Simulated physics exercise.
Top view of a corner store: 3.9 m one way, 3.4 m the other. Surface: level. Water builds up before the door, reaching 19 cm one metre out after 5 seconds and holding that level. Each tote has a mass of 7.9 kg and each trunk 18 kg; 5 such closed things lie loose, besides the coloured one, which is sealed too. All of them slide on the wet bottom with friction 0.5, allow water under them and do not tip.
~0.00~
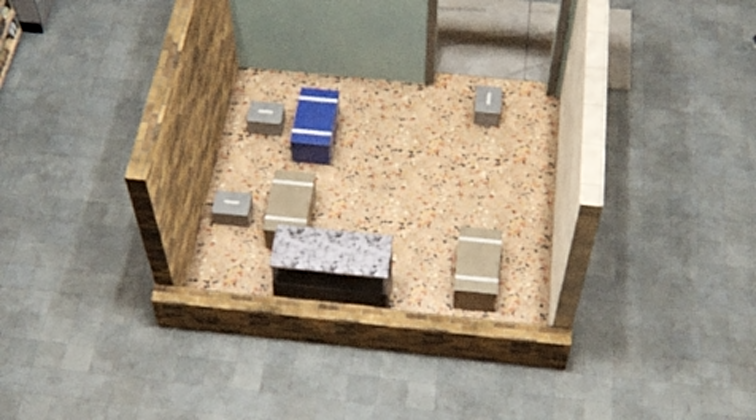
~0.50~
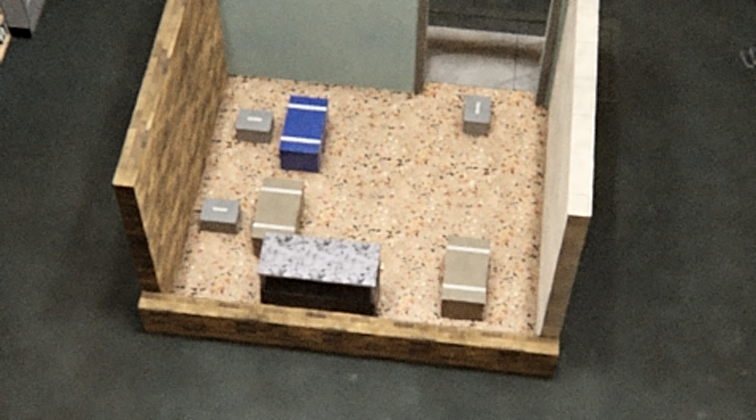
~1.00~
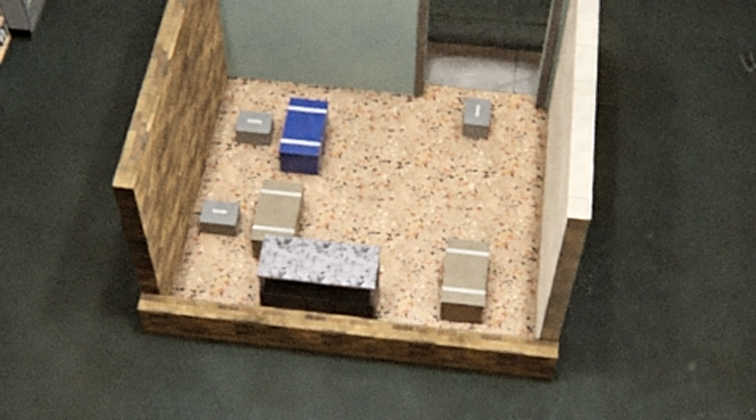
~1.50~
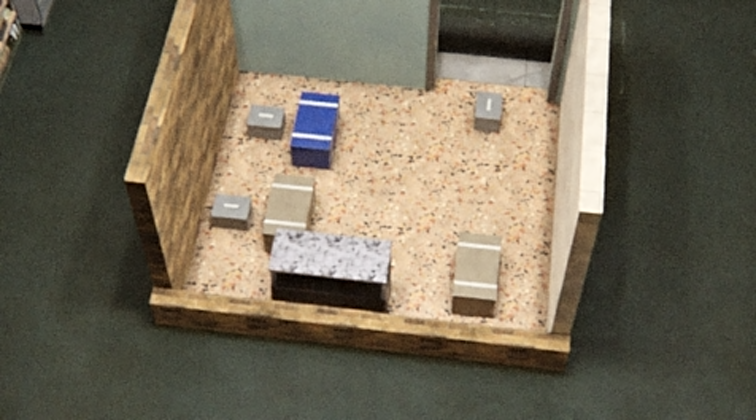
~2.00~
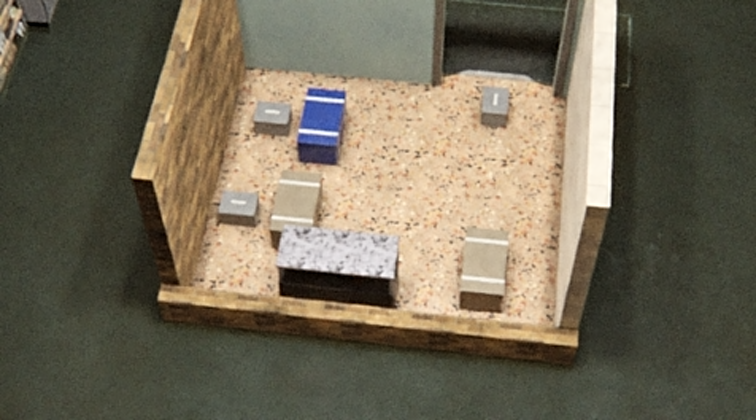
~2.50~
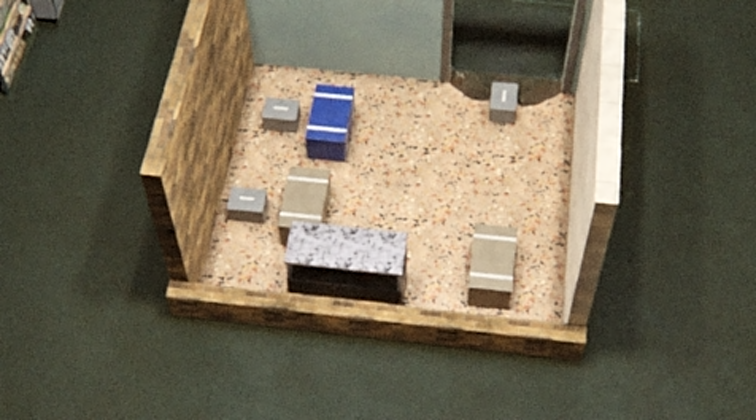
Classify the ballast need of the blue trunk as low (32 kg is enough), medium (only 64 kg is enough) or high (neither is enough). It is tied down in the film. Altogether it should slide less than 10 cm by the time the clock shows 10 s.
Low.
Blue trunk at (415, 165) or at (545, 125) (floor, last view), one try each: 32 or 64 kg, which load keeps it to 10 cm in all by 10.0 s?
Result, try 1: Both pass; try 2: Heavy passes, light fails.
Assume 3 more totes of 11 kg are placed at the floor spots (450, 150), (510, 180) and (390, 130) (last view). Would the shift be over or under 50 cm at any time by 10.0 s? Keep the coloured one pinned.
Listed in order, they go over the bar, over the bar, beneath the bar.
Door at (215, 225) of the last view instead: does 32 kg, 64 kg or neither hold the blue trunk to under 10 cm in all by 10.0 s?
Then the lighter mass suffices.
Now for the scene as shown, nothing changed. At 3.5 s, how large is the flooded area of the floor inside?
Close to 1.5 m2, I'd say.
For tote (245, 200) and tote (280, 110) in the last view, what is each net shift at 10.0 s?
First 40 cm, then 0 cm.
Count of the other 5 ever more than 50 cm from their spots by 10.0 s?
It adds up to 2.
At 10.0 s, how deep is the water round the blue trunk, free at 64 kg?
Something like 4 centimetres.
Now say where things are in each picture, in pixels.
The blue trunk at (315, 116) rests on the ground; 0.0 m2 under water; 0 of 6 have shifted, in the first picture.
The blue trunk at (304, 124) rests on the ground; water covers 0.0 m2; 0 of 6 have shifted, in the second picture.
The blue trunk at (304, 126) rests on the ground; 0.0 m2 under water; 0 of 6 have shifted, in the third picture.
The blue trunk at (315, 120), on the bottom; 0.0 m2 under water; 0 of 6 have shifted, in the fourth picture.
The blue trunk at (322, 116), on the bottom; 0.0 m2 under water; 0 of 6 have shifted, in the fifth picture.
The blue trunk at (330, 112), on the bottom; 0.2 m2 under water; 0 of 6 have shifted, in the sixth picture.
After 3.5 s the blue trunk would be 0 cm from its start with 32 kg and 0 cm from its start with 64 kg; 0 cm of water round it then.
After 4.5 s the blue trunk would be 0 cm from its start with 32 kg and 0 cm from its start with 64 kg; 0 cm of water round it then.
After 7.0 s the blue trunk would be 0 cm from its start with 32 kg and 0 cm from its start with 64 kg; 1 cm of water round it then.
After 10.0 s the blue trunk would be 0 cm from its start with 32 kg and 0 cm from its start with 64 kg; 4 cm of water round it then.
